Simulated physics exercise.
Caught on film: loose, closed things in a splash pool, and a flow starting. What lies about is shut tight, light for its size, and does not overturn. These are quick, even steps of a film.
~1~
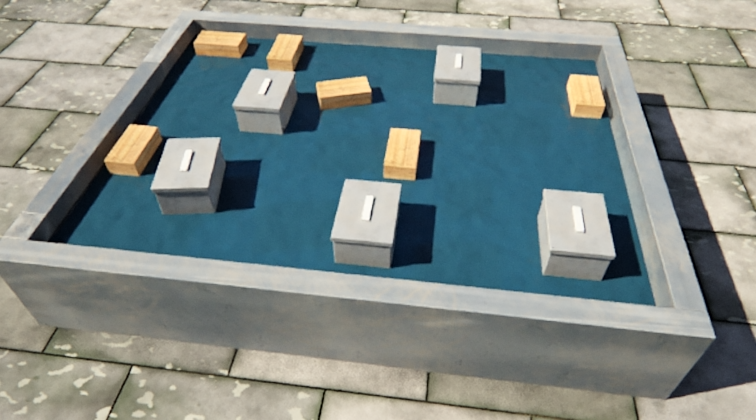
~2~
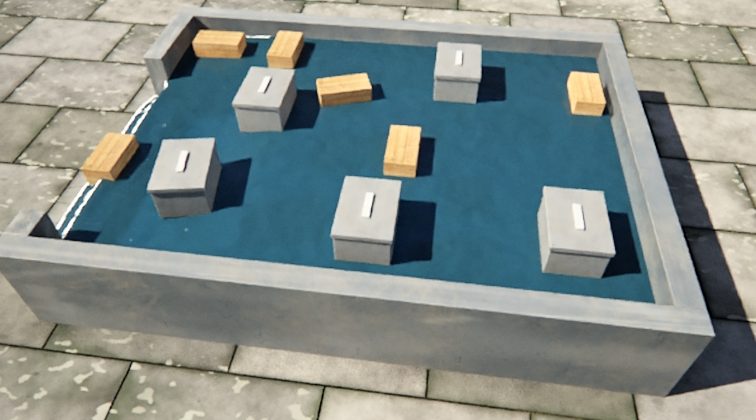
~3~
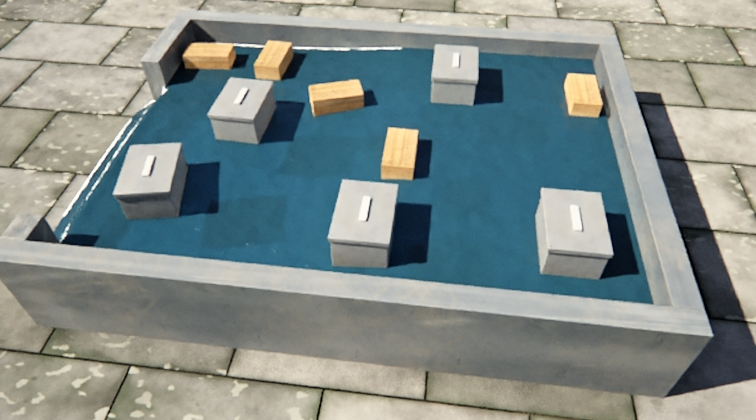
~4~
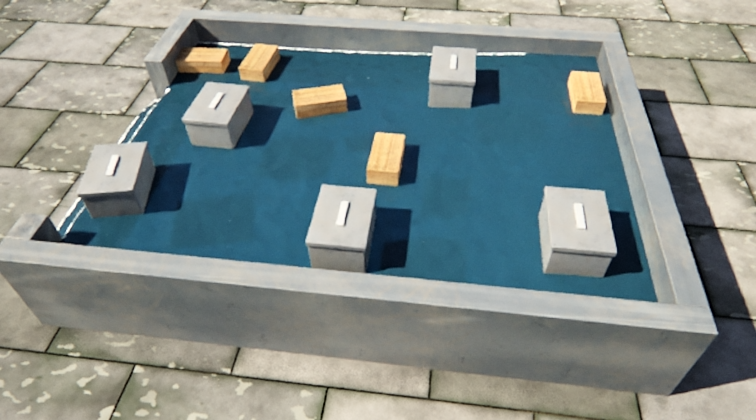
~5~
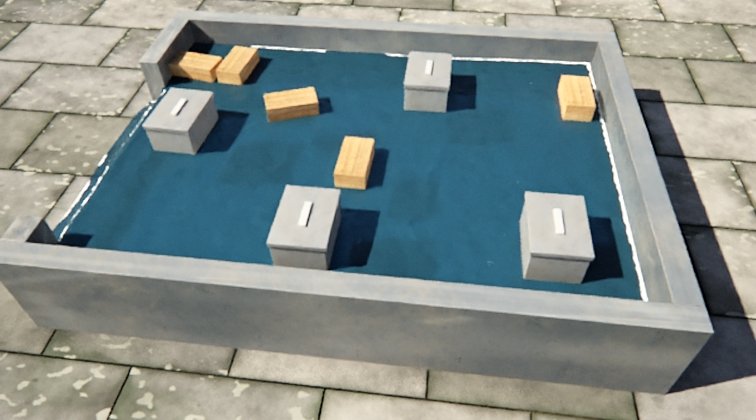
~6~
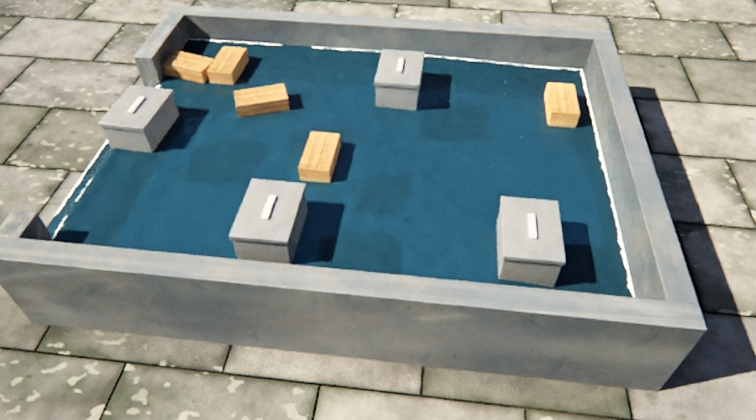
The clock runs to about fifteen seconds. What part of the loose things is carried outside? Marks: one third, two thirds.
Share: Two thirds or above.
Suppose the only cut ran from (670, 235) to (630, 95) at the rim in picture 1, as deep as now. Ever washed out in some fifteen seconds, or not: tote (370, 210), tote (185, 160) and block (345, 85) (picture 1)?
In that order: Yes, left behind, gone.
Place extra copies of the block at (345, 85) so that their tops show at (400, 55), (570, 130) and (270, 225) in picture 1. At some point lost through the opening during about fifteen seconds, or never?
As listed: Out, still in, washed out.
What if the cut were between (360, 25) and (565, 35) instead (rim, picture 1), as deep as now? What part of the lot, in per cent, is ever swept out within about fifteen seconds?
Some 60 per cent.
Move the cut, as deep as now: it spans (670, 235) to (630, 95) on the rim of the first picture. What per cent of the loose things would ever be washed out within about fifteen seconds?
Near 50 in a hundred.
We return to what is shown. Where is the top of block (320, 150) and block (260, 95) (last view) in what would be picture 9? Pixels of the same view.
Roughly at (269, 158) and (196, 109).
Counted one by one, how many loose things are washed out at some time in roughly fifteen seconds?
That makes 8.
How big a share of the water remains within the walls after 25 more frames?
Near 40 in a hundred.
A moment on, 3 of 11 are out; 8 afloat.
Next, 8 of 11 are out; 3 afloat.
Later, 8 of 11 are out; 3 afloat.
In the end, 8 of 11 are out; 3 afloat.
